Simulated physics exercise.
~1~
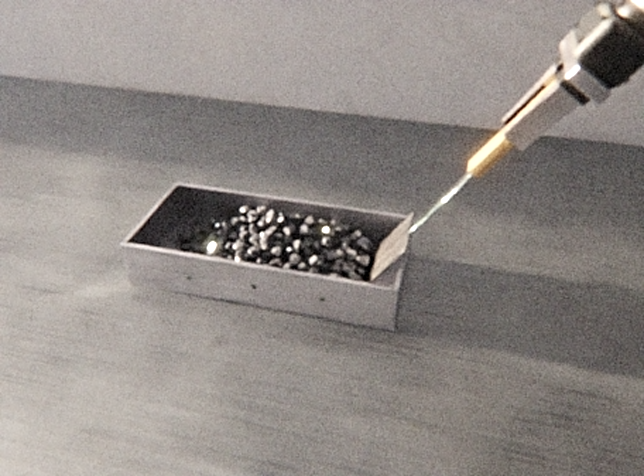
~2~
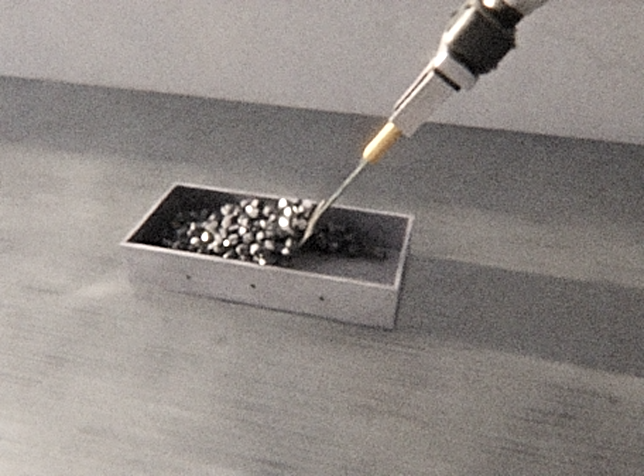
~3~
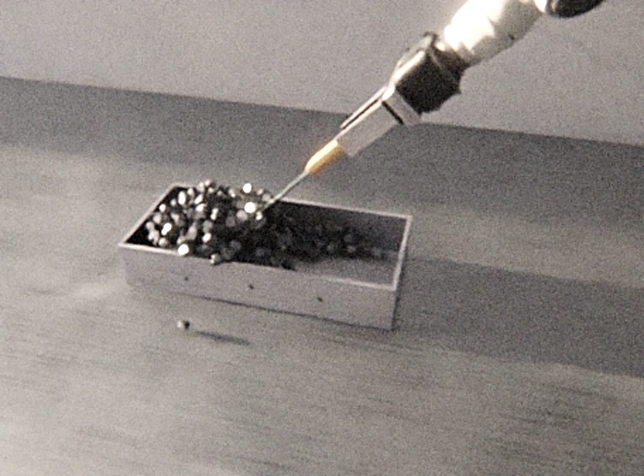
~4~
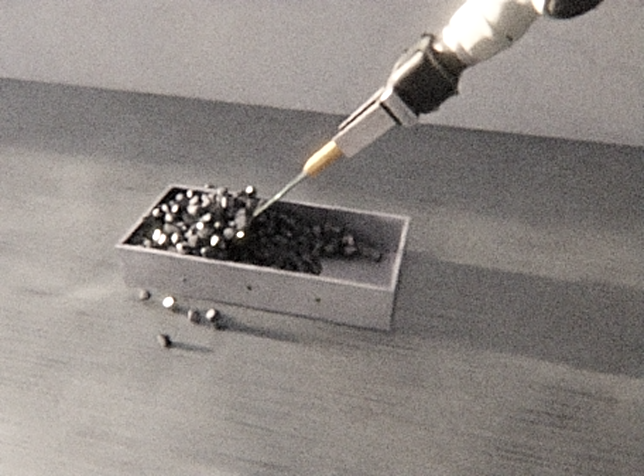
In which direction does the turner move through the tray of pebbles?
The turner moves to the left, pushing the pebbles toward the left end of the tray.
The video shows a robot arm pushing a turner leftward through a tray of small, shiny dark pebbles, heaping them toward the left end until a few spill over the near side onto the table, while most stay in the tray.
